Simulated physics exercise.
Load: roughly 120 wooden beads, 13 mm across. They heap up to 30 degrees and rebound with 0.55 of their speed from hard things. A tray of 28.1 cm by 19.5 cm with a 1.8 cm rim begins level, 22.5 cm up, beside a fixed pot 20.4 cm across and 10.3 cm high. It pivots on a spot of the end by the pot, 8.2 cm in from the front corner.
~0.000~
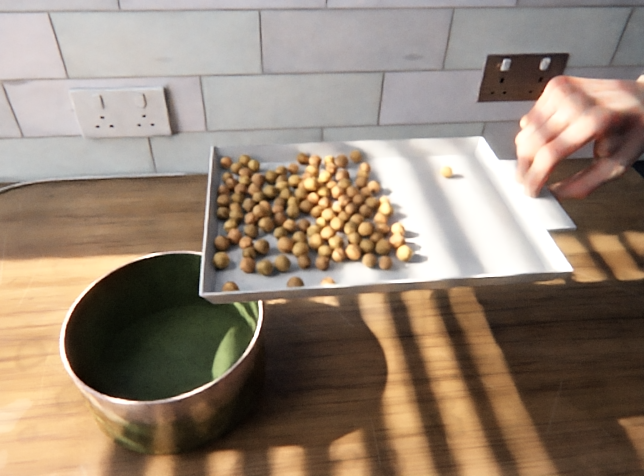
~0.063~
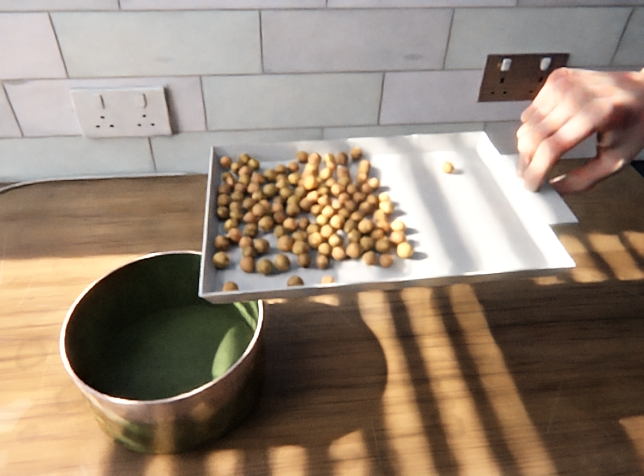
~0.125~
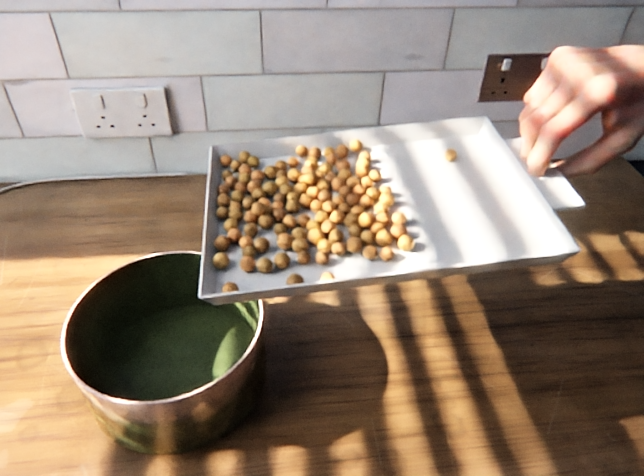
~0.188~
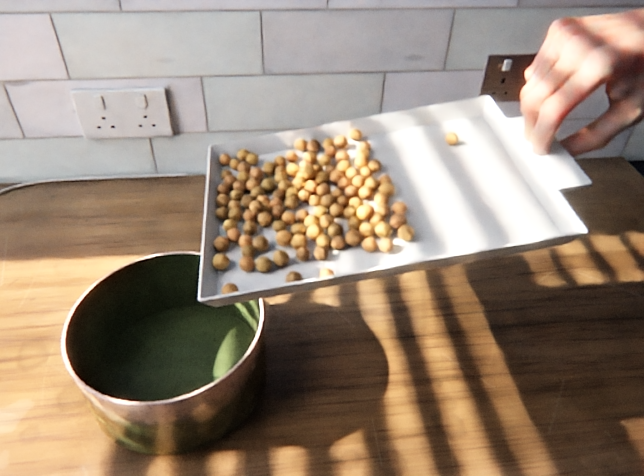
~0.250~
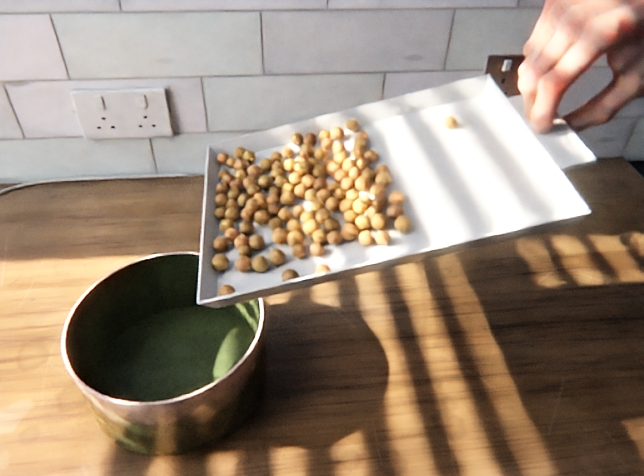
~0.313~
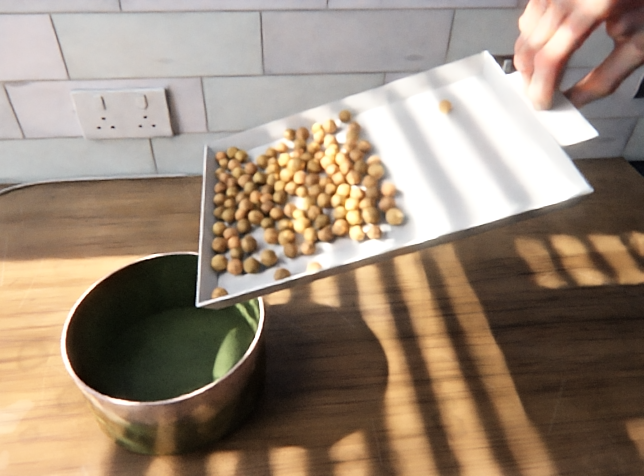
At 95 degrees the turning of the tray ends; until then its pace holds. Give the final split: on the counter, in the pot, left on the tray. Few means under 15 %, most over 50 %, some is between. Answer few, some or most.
On the counter: Some; in the pot: Most; left on the tray: Few.
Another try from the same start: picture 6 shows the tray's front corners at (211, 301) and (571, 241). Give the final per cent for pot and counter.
Pot 25, counter 75.
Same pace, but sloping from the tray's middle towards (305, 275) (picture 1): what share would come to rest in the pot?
Some 30 per cent.
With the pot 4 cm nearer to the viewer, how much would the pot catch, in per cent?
In that case some 90 per cent.
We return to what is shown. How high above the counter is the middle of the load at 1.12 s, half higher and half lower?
Roughly 22 cm.
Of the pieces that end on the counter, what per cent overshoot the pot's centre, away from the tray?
About 50 per cent.
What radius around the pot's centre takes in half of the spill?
About 20 cm.
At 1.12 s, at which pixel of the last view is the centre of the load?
At about (186, 249).
After 0.80 s, tilt 55 degrees; the tray holds 100 %, the pot 0 %.
After 1.12 s, tilt 79 degrees; the tray holds 55 %, the pot 5 %.
Then, at 1.54 s, tilt 95 degrees; the tray holds 0 %, the pot 75 %.
By 2.3 s all is still; counter 25 %, pot 75 %, tray 0 %.
